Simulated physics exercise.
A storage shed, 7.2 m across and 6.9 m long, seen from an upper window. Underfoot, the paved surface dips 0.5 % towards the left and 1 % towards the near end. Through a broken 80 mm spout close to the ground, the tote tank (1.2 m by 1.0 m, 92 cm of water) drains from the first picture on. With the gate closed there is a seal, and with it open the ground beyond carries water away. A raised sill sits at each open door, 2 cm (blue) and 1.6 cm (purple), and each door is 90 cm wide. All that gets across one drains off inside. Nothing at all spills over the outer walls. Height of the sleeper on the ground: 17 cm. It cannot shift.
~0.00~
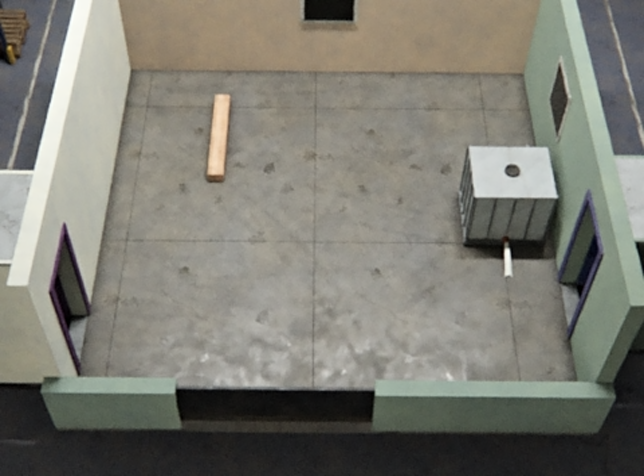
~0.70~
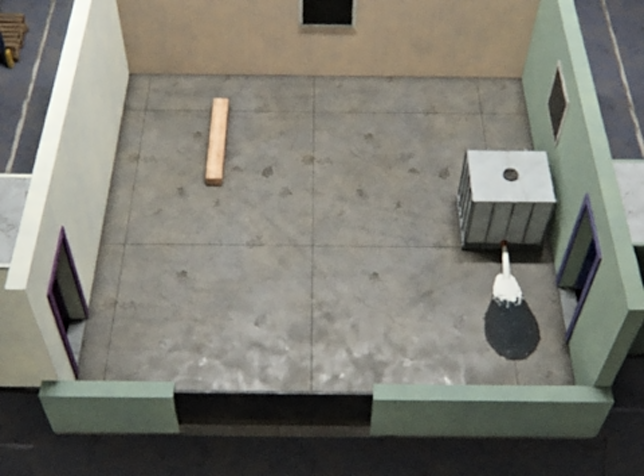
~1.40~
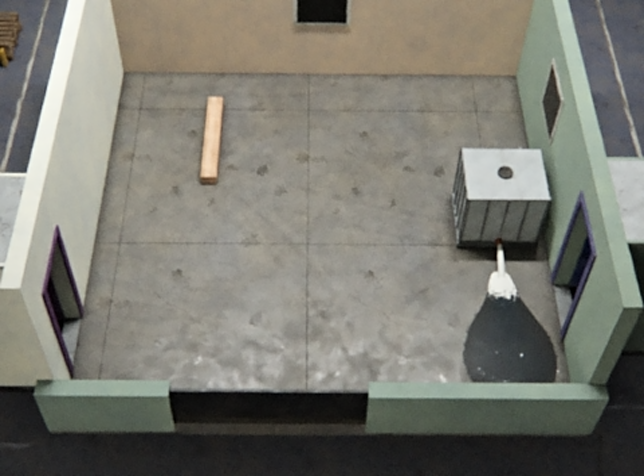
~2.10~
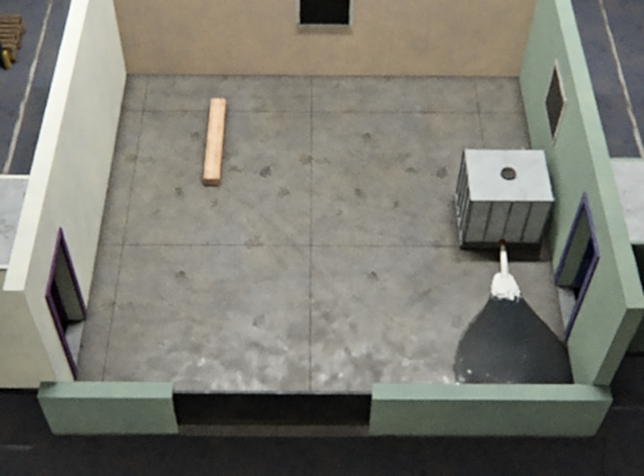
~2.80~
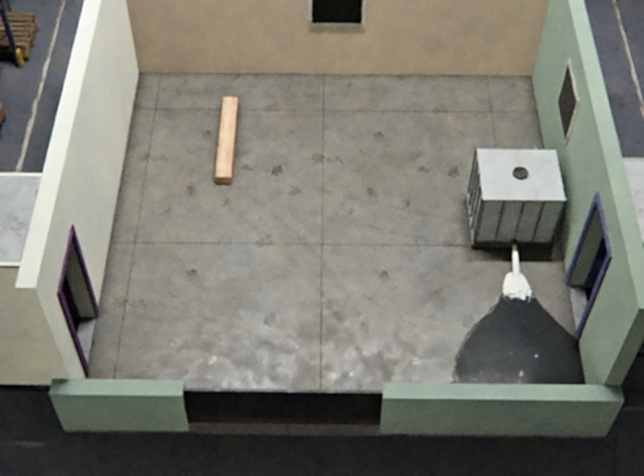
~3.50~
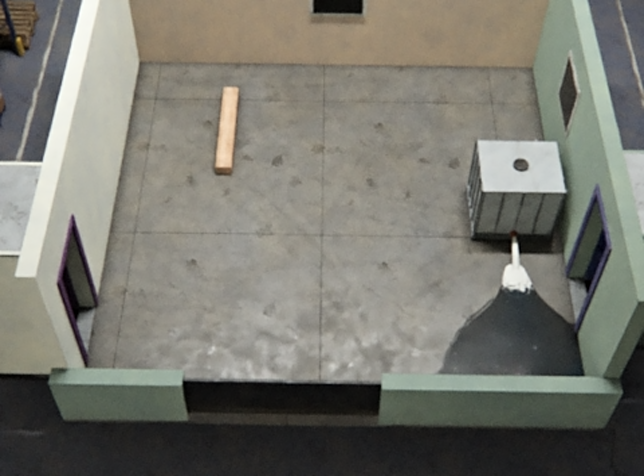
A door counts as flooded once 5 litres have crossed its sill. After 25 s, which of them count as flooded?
After that time: The blue door is not flooded; the purple door is flooded.
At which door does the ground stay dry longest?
Last comes the purple one.
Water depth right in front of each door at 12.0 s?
Reading (cm) - blue: 2.0; purple: 0.0.
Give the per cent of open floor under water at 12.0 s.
About 25 percent of the floor.
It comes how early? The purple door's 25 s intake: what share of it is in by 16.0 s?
Fraction in by then: Approx. 0%.
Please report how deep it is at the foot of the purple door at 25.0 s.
Depth: Approx. 3.0 cm.
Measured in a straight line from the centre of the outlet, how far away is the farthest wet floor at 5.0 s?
Distance, straight: Near 4.0 m.
After 5.0 s water covers 10 % of the floor and is deepest (5 cm) near (536, 402); blue door not reached, purple door not reached.
After 8.0 s water covers 15 % of the floor and is deepest (6 cm) near (536, 402); blue door 1.5 cm at the sill, 0 L in, purple door not reached.
After 12.0 s water covers 25 % of the floor and is deepest (7 cm) near (536, 402); blue door 2 cm at the sill, 0 L in, purple door not reached.
After 16.0 s water covers 30 % of the floor and is deepest (7 cm) near (524, 402); blue door 2.2 cm at the sill, 0 L in, purple door 1.8 cm at the sill, 0 L in.
After 25.0 s water covers 35 % of the floor and is deepest (6 cm) near (511, 402); blue door 2.3 cm at the sill, 1 L in, purple door 3.2 cm at the sill, 10 L in.
